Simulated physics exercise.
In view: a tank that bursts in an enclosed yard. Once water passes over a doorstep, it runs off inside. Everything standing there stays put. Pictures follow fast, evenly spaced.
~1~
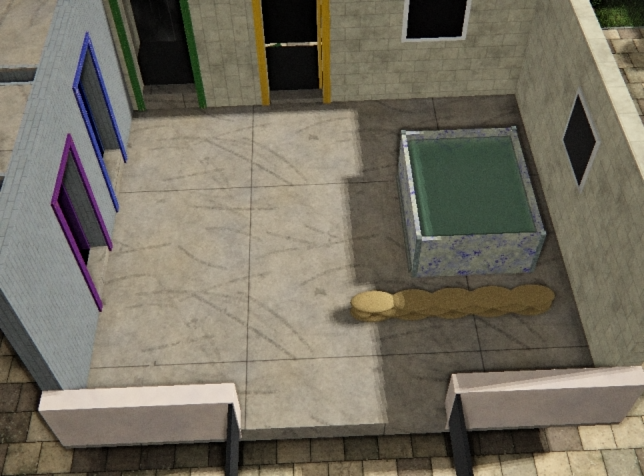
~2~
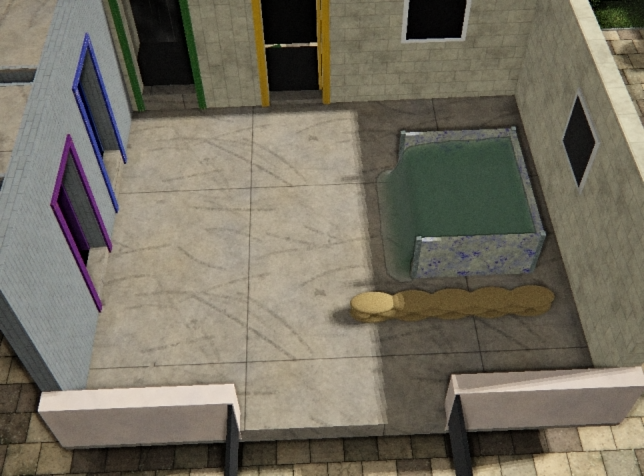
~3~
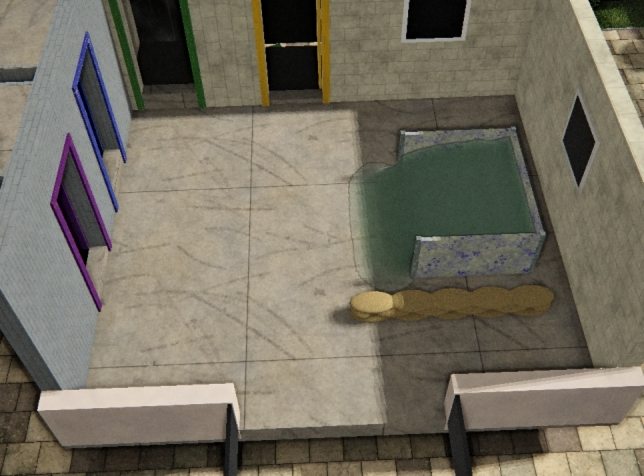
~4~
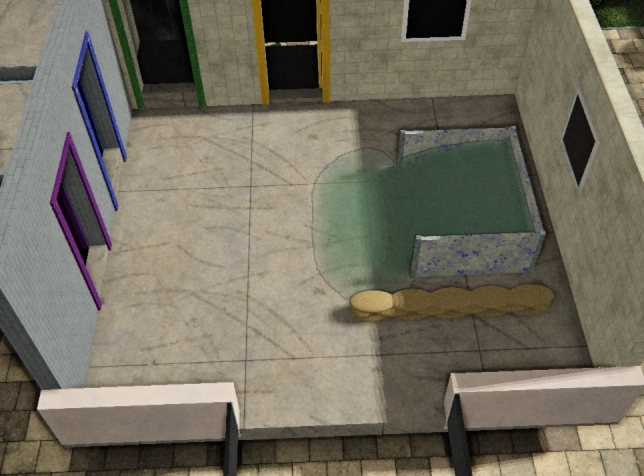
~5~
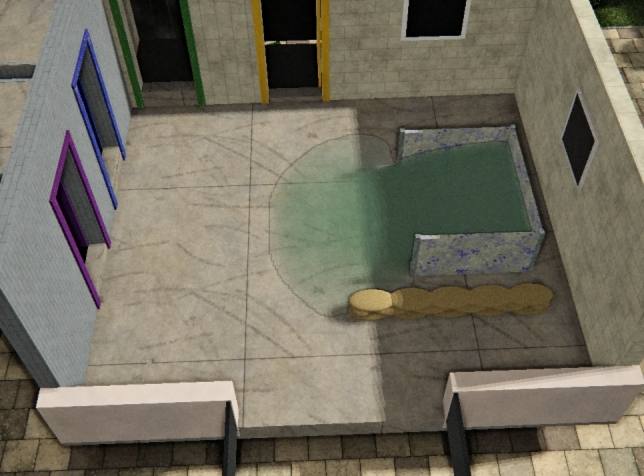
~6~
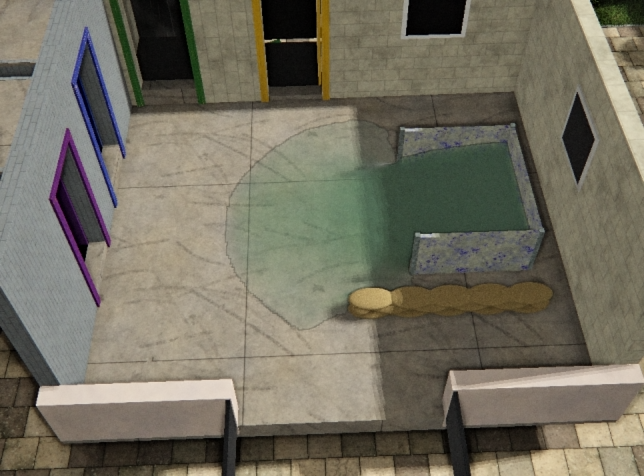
Walled yard with coloured doorways, where a tank's left side opens and green water pours out, spreading leftward across the paving.
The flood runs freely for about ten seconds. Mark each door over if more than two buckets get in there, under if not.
Green door - under; purple door - over; yellow door - under; blue door - under.
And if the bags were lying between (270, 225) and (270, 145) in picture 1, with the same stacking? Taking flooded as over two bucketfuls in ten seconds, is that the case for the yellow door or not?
Briefly, the yellow door tops the limit.
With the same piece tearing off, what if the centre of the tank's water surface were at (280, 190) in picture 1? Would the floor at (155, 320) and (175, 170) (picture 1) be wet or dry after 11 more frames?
Point 1: Soaked through; point 2: Soaked through.
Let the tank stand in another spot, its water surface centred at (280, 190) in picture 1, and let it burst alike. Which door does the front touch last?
It's the door marked yellow.
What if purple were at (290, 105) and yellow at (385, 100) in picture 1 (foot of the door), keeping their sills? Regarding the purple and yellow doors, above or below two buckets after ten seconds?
Outcome - purple door keeps within bounds, yellow door keeps within bounds.
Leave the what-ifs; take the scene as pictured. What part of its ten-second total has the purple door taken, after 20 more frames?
Roughly 95 percent.
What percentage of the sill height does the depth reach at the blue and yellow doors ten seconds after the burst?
About 20 and 60 %.
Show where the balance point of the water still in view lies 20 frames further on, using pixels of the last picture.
Centre: Close to (228, 227).
A moment on, water covers 50 % of the floor; the green door not reached, the purple door under two buckets in, the yellow door wet at the sill, nothing in, the blue door wet at the sill, nothing in.
Next, water covers 60 % of the floor; the green door wet at the sill, nothing in, the purple door over two buckets in, the yellow door wet at the sill, nothing in, the blue door wet at the sill, nothing in.
Then, water covers 60 % of the floor; the green door under two buckets in, the purple door far over two buckets in, the yellow door wet at the sill, nothing in, the blue door wet at the sill, nothing in.
Later, water covers 80 % of the floor; the green door under two buckets in, the purple door far over two buckets in, the yellow door wet at the sill, nothing in, the blue door wet at the sill, nothing in.
In the end, water covers 95 % of the floor; the green door under two buckets in, the purple door far over two buckets in, the yellow door under two buckets in, the blue door wet at the sill, nothing in.
